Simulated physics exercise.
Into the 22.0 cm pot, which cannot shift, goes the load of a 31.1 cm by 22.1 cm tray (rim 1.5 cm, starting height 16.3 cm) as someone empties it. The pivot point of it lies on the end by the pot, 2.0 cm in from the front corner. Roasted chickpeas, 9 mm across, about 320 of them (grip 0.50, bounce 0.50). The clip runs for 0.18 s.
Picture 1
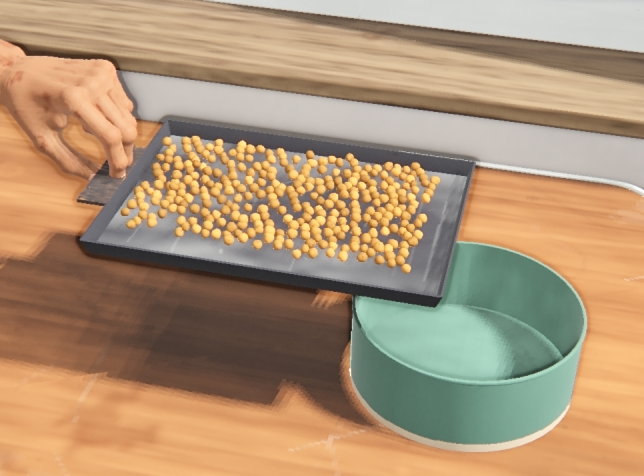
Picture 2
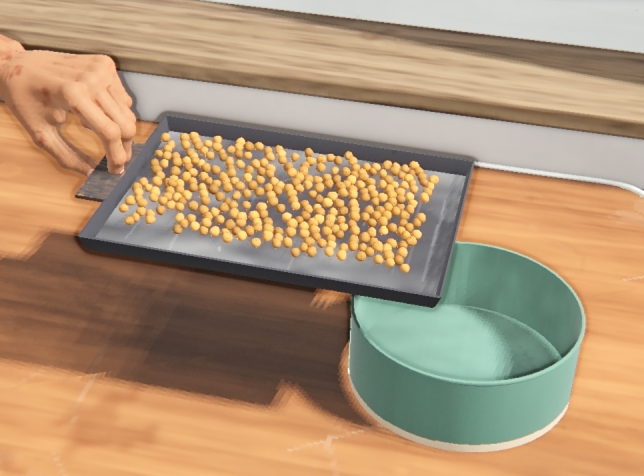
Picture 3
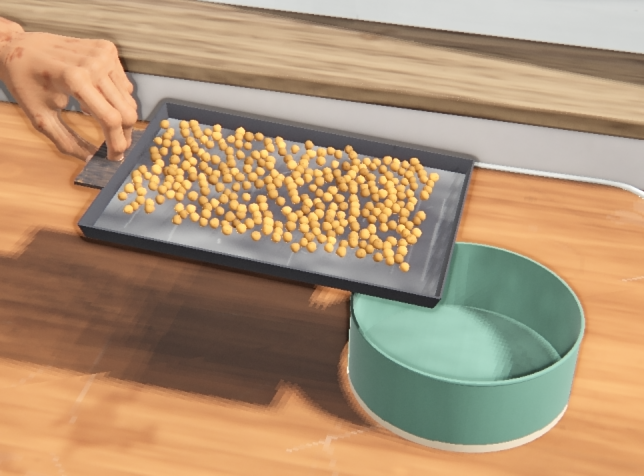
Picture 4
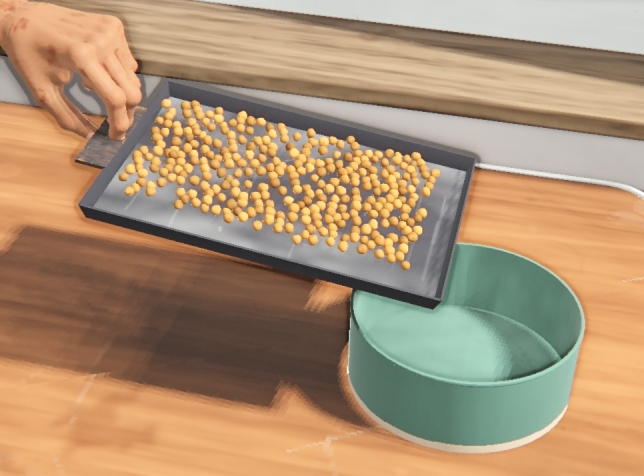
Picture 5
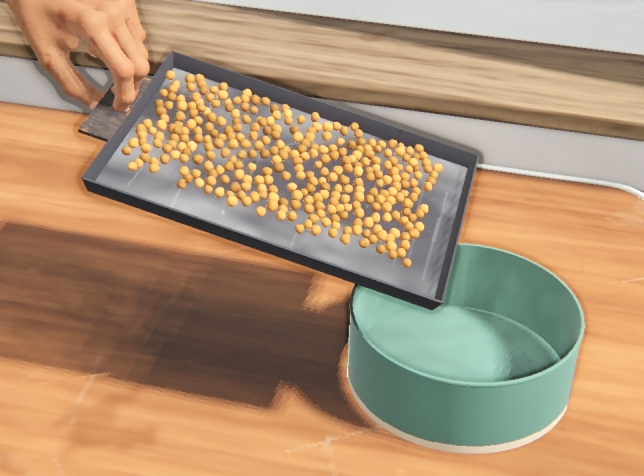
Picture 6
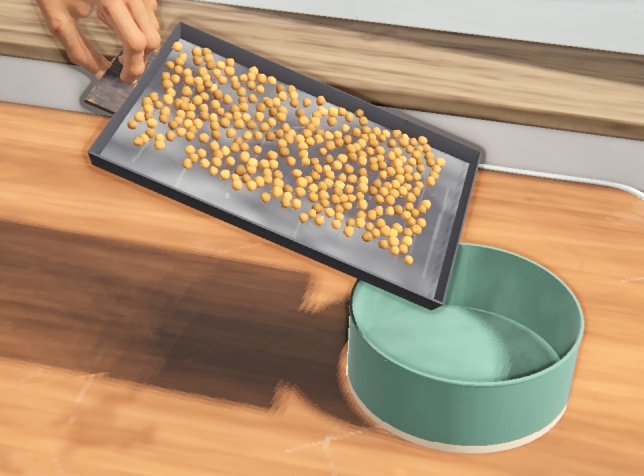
Dark tray of roasted chickpeas tilting as a hand raises its left end, right end staying low beside a green pot.
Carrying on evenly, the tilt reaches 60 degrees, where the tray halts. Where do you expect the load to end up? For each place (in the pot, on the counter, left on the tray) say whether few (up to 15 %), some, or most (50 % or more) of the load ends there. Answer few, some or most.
Pot: Some; counter: Some; left on the tray: Some.
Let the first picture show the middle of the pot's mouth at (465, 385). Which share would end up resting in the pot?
Something like 50 per cent would settle in it.
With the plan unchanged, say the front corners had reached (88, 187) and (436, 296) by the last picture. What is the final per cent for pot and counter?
Pot 25 % / counter 30 %.
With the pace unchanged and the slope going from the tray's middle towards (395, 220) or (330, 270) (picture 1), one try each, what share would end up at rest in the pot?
I'd put it at roughly 55 per cent for the first tilt and roughly 0 per cent for the second.
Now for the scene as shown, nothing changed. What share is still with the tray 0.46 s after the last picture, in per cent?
Load share: Around 50%.
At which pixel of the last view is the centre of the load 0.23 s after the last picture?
At that time the load is centred around (401, 130).
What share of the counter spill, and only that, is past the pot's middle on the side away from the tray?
Some 90 per cent of the spill lies beyond the centre.
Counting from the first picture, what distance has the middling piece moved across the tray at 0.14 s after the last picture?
Around 1 centimetres.
Then, 0.14 s after the last picture, tilt 42 degrees; the tray holds 100 %, the pot 0 %.
Then, 0.23 s after the last picture, tilt 56 degrees; the tray holds 100 %, the pot 0 %.
Then, 0.46 s after the last picture, tilt 60 degrees; the tray holds 50 %, the pot 5 %.
In the end, pot 35 %, counter 35 %, tray 30 %.
